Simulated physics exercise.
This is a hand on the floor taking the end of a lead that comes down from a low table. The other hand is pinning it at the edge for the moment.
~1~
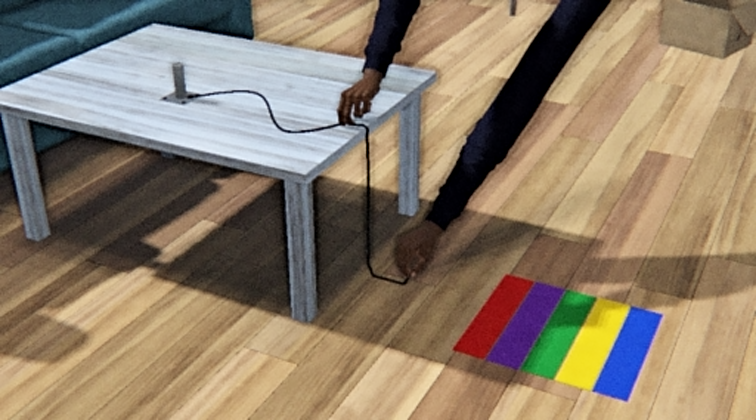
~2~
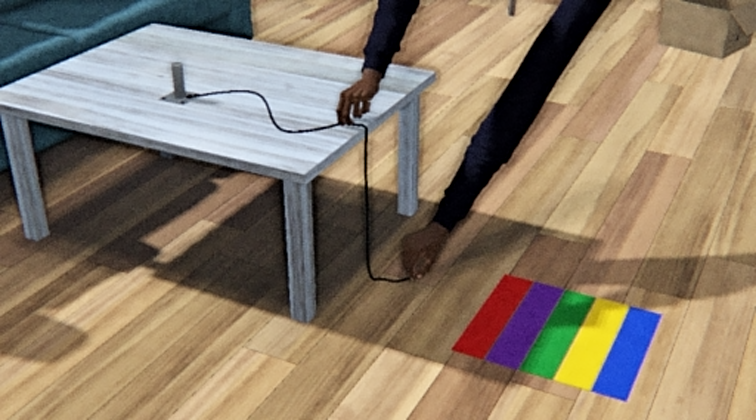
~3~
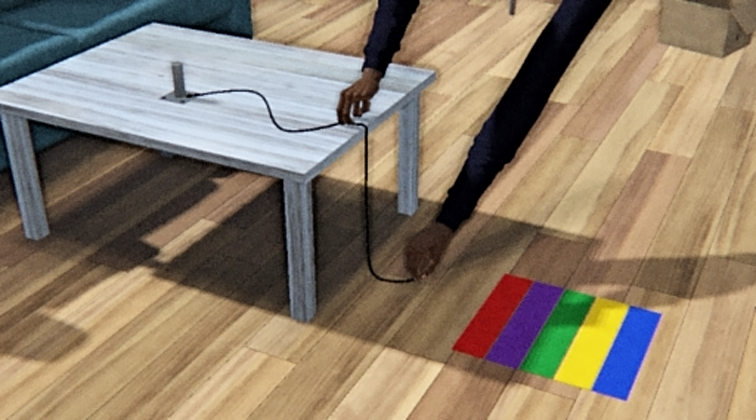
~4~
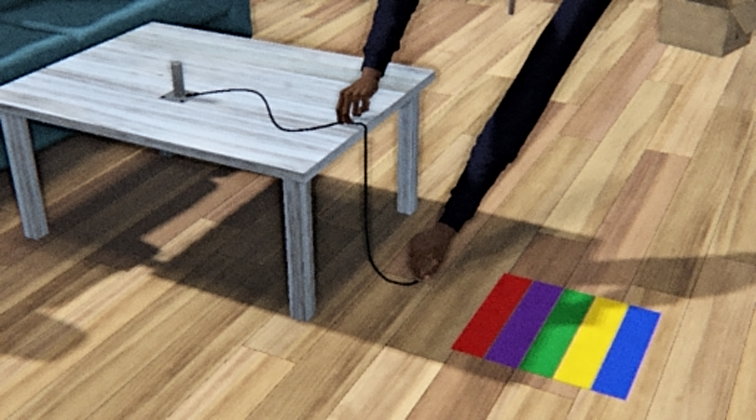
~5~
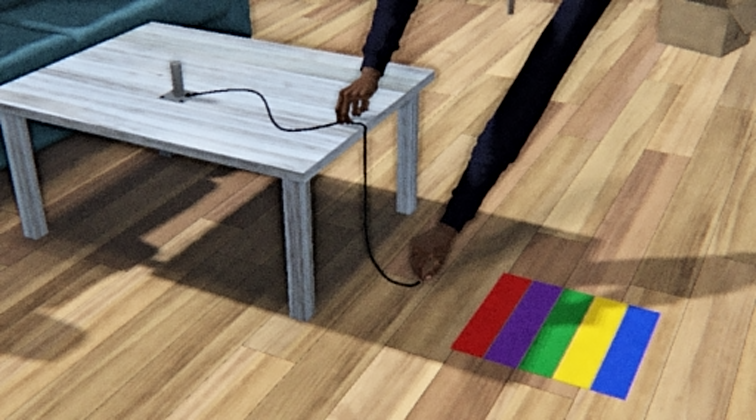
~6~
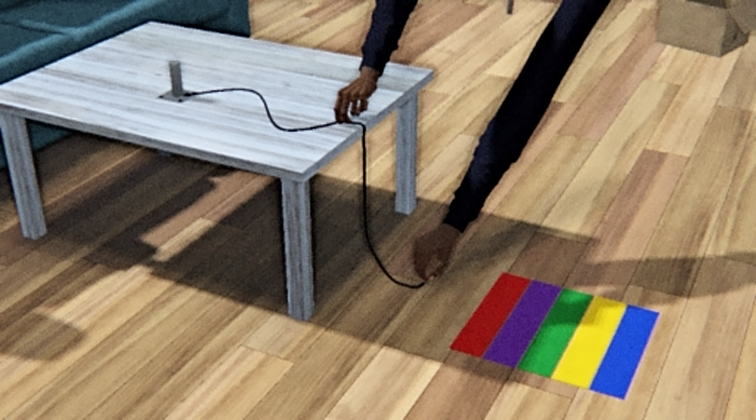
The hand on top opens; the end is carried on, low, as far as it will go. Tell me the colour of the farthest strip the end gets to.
The farthest it gets is yellow.
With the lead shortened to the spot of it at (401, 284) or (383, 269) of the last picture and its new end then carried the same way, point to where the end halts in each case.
Pixel positions, in order: (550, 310), (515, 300).
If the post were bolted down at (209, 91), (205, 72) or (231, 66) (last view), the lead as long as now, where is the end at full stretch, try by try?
Somewhere near (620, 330), (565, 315) and (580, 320), in that order.
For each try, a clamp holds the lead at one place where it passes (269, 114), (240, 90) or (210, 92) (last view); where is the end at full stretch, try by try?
(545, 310), (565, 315), (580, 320).
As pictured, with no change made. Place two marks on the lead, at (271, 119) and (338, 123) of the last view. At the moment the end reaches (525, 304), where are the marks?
The two spots land somewhere near (313, 121) and (368, 166).
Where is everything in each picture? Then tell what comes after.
In the first picture, end (410, 274); red (478, 339); purple (511, 349); green (545, 359); yellow (581, 369); blue (617, 379).
In the second picture, end (416, 276); lead through (221, 93) (268, 106) (291, 132) (362, 126) (367, 197) (368, 260).
In the third picture, end (420, 277).
In the fourth picture, end (423, 277); lead through (220, 91) (267, 105) (290, 131) (361, 125) (366, 196) (371, 259).
In the fifth picture, end (425, 277).
In the sixth picture, end (428, 278); lead through (219, 91) (266, 105) (289, 131) (360, 124) (365, 195) (377, 258).
Soon after, end near (525, 304); over purple.
After that, end near (566, 315); over green.
At the stop, end near (591, 322); over yellow. The end stops over the yellow strip.
